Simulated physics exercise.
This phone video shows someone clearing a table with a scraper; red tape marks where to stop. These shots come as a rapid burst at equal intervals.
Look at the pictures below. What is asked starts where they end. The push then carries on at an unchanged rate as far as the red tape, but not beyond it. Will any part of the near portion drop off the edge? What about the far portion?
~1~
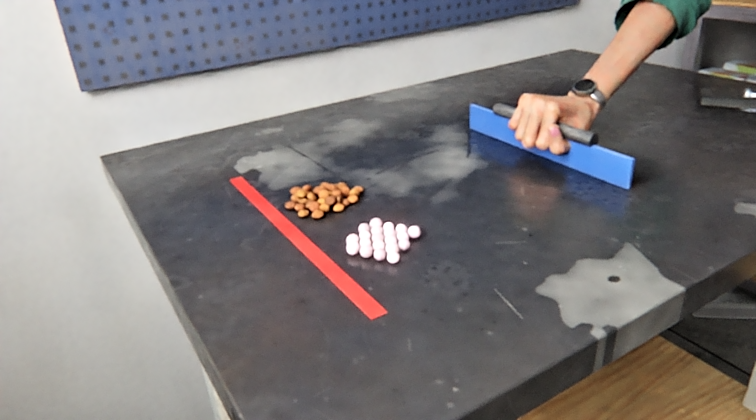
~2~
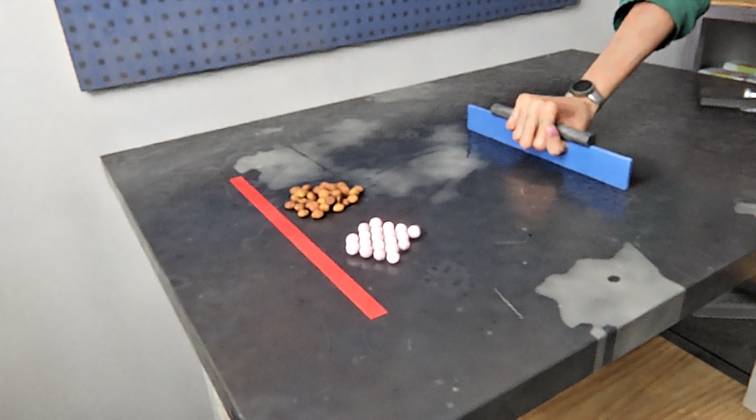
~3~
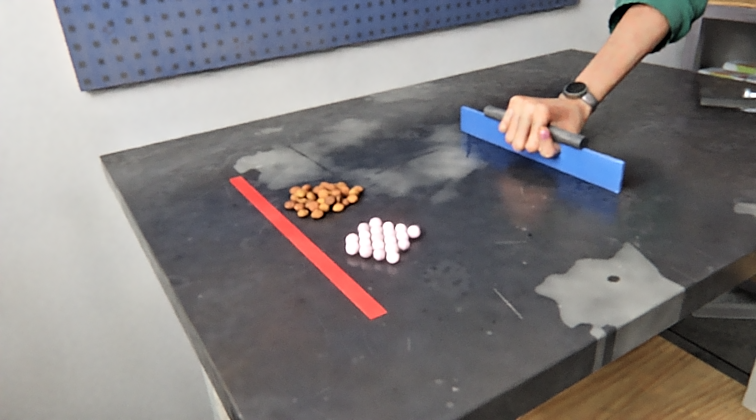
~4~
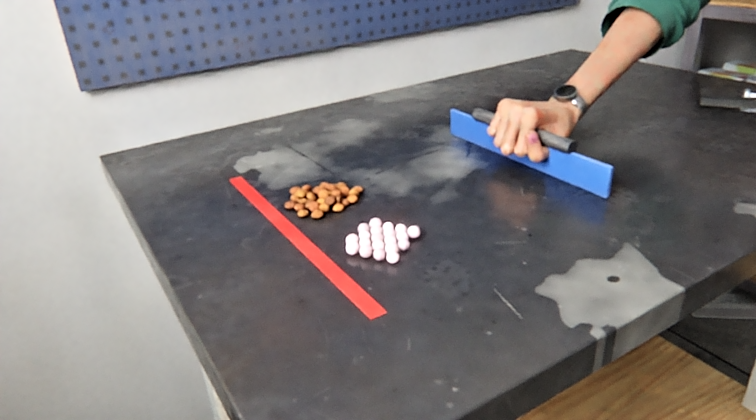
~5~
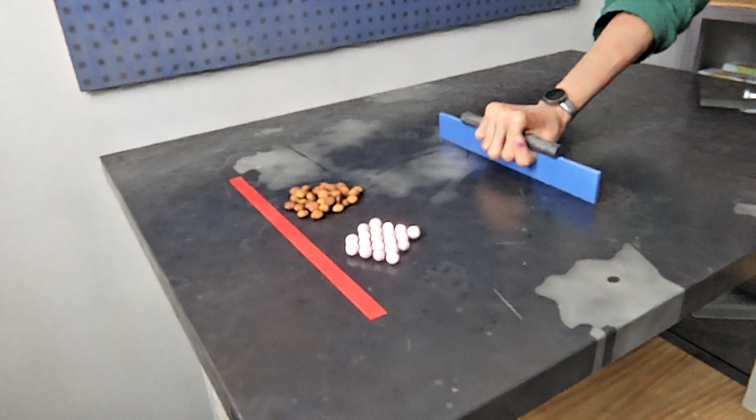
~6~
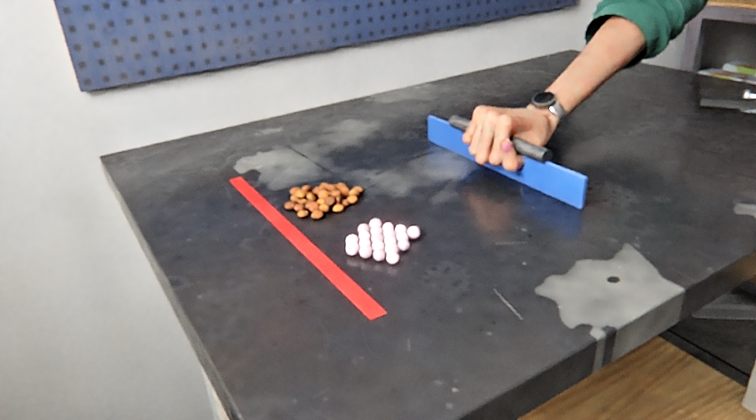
Near portion: Yes, some of it goes over; far portion: No, all of it stays up.
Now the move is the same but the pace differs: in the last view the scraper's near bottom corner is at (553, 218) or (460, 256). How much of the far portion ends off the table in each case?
Result: First case ~ 0 %, second case ~ 80 %.
Then, 0.43 s after the last picture, scraper still moving, near (396, 173); near portion all on the table, its front near (353, 248); far portion all on the table, its front near (291, 205).
Then, 0.88 s after the last picture, scraper stopped at the red tape; near portion all on the table, its front near (276, 305); far portion all on the table, its front near (219, 233).
Then, 1.16 s after the last picture, scraper stopped at the red tape; near portion all on the table, its front near (198, 324); far portion all on the table, its front near (216, 234).
At rest, scraper stopped at the red tape; near portion all over the edge; far portion all on the table, its front near (216, 234).
